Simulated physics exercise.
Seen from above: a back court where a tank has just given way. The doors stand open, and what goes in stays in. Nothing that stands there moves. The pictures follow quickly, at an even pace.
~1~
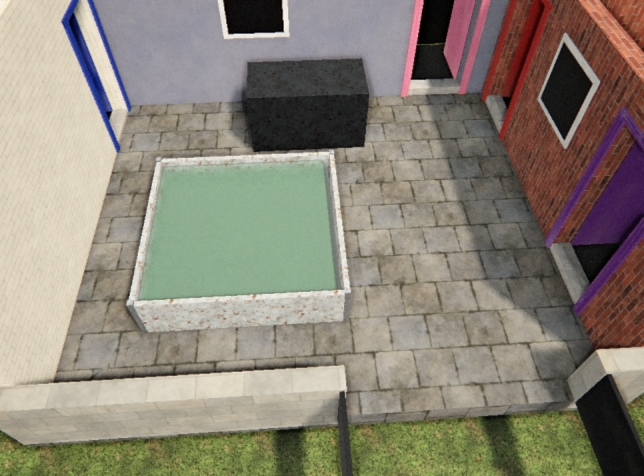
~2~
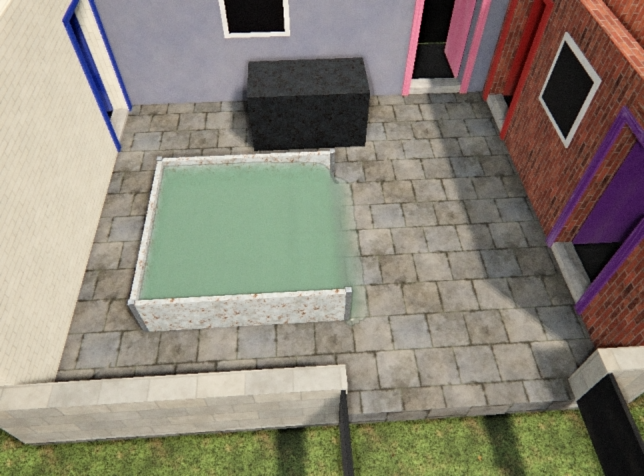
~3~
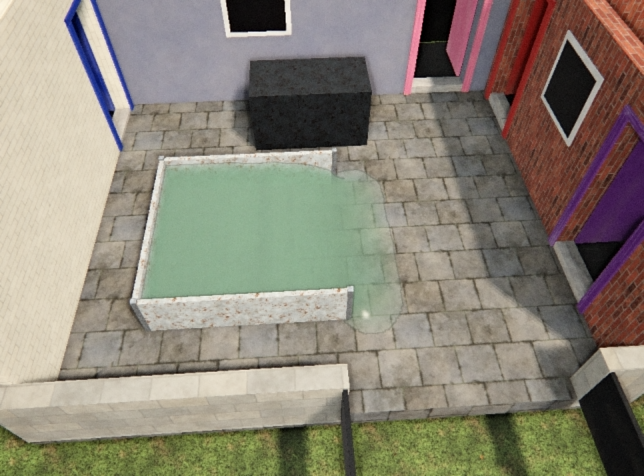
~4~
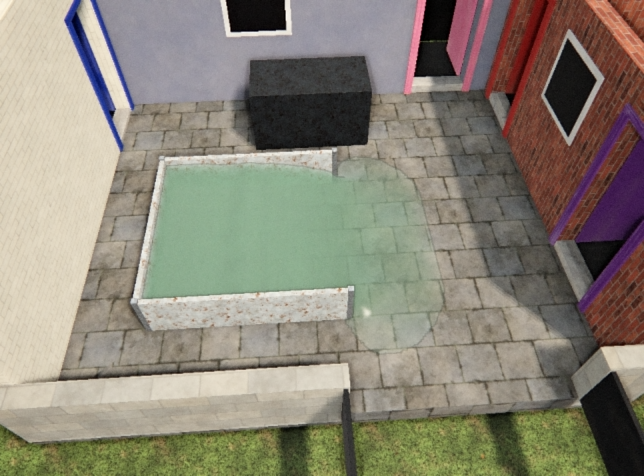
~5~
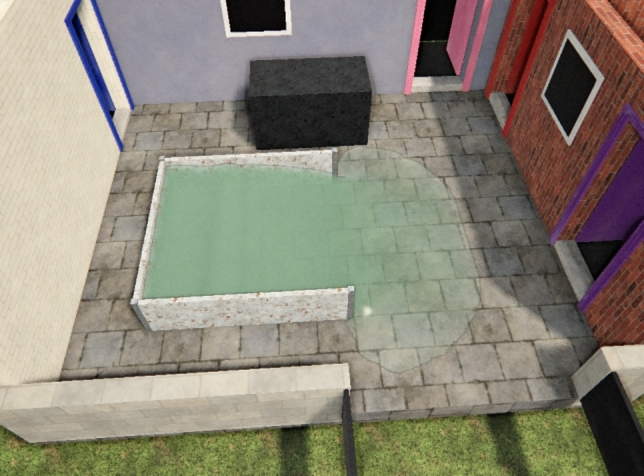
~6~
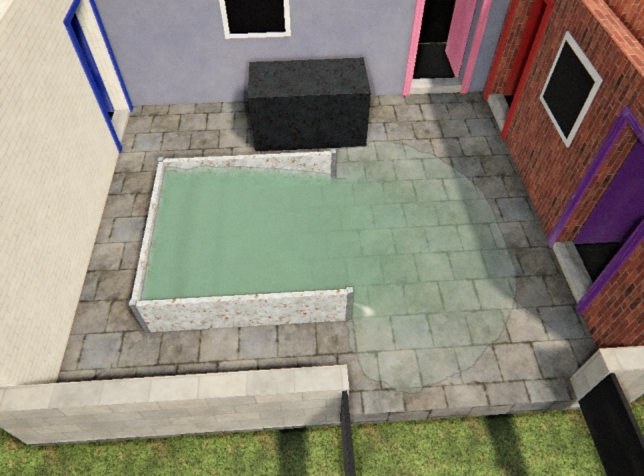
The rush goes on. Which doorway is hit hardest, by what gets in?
It is the purple one.
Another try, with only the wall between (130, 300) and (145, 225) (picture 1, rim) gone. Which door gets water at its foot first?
I say the door marked blue.
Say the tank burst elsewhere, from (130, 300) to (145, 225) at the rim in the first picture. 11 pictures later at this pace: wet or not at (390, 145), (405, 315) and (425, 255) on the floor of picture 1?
In that order: Not flooded, free of water, dry.
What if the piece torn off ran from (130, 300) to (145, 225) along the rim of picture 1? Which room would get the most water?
That is the blue one.
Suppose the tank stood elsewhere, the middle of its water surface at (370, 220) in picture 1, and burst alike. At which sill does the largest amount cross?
Most goes in at the purple-painted one.
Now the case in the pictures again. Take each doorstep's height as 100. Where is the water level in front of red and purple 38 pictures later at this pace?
Near 110 and 90 in a hundred.
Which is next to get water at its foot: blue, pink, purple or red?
First comes the door marked purple.
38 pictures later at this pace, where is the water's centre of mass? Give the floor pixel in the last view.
Near (390, 196).
A moment on, water covers 45 % of the floor; red door not reached, blue door not reached, pink door not reached, purple door a trickle in.
Next, water covers 50 % of the floor; red door wet at the sill, nothing in, blue door not reached, pink door wet at the sill, nothing in, purple door a lot in.
Then, water covers 50 % of the floor; red door a trickle in, blue door not reached, pink door some in, purple door a lot in.
Later, water covers 70 % of the floor; red door some in, blue door a trickle in, pink door some in, purple door a lot in.
In the end, water covers 90 % of the floor; red door some in, blue door some in, pink door some in, purple door a lot in; the purple door has let in the most.
